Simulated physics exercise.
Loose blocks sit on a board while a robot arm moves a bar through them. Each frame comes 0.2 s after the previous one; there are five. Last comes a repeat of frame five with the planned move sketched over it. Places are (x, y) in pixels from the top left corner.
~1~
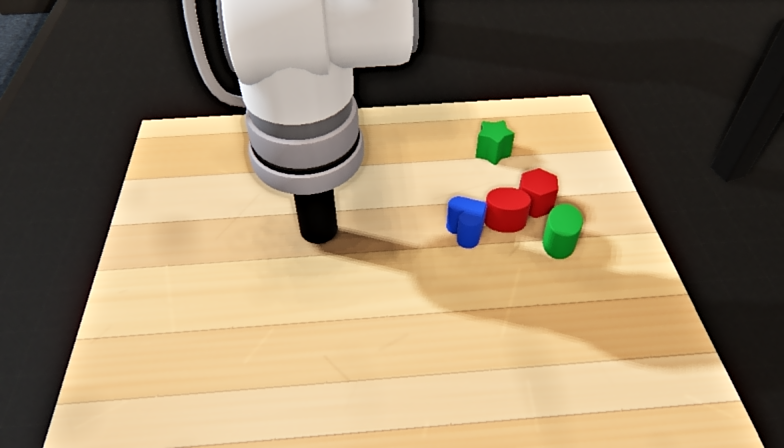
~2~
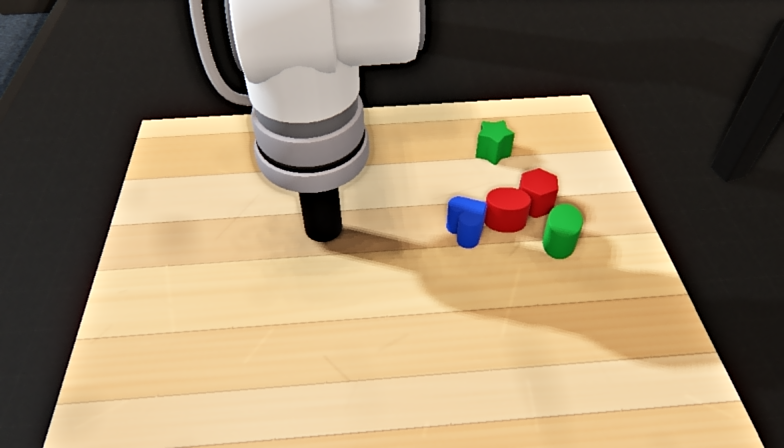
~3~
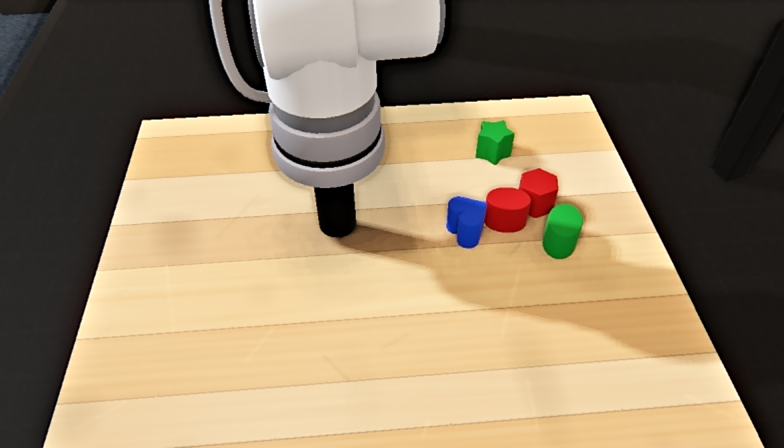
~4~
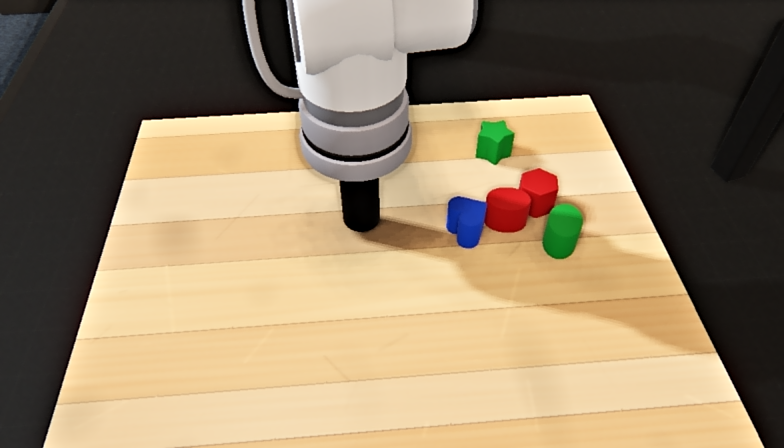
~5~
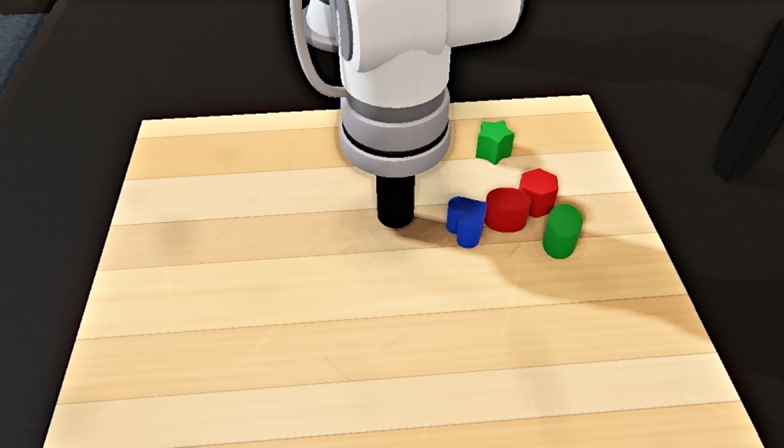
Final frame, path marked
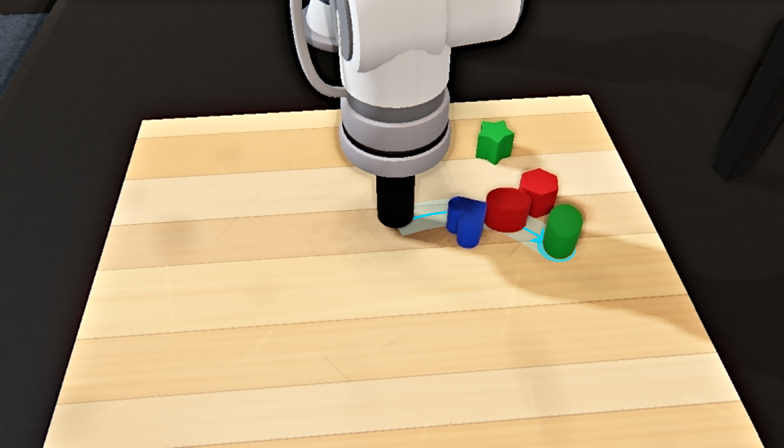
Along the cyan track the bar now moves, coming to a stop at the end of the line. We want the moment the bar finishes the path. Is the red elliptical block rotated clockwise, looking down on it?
No - that is not the case.
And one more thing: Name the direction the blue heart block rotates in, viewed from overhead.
Rotation: Clockwise.
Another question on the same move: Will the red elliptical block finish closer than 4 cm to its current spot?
No, that is not what happens.
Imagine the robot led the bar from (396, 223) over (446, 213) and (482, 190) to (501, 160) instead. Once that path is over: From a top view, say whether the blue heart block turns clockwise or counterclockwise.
That block twists clockwise.
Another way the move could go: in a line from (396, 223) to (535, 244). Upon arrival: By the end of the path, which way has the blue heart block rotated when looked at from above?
From the top: Clockwise.
The drawn path runs from (396, 223) via (450, 212) and (506, 220), ending at (556, 247).
What follows on the original path. One third of the way, bar at (451, 204); blue heart block at (480, 212), turned 25° clockwise.
Two thirds of the way, bar at (507, 212); blue heart block at (499, 224), turned 105° clockwise; red elliptical block at (551, 207); red hexagonal block at (543, 180); green elliptical block at (583, 226), turned 30° clockwise.
At the end, bar at (559, 239); blue heart block at (501, 225), turned 115° clockwise; red elliptical block at (597, 212), turned 75° anticlockwise; red hexagonal block at (543, 180); green elliptical block at (617, 242), turned 90° clockwise.
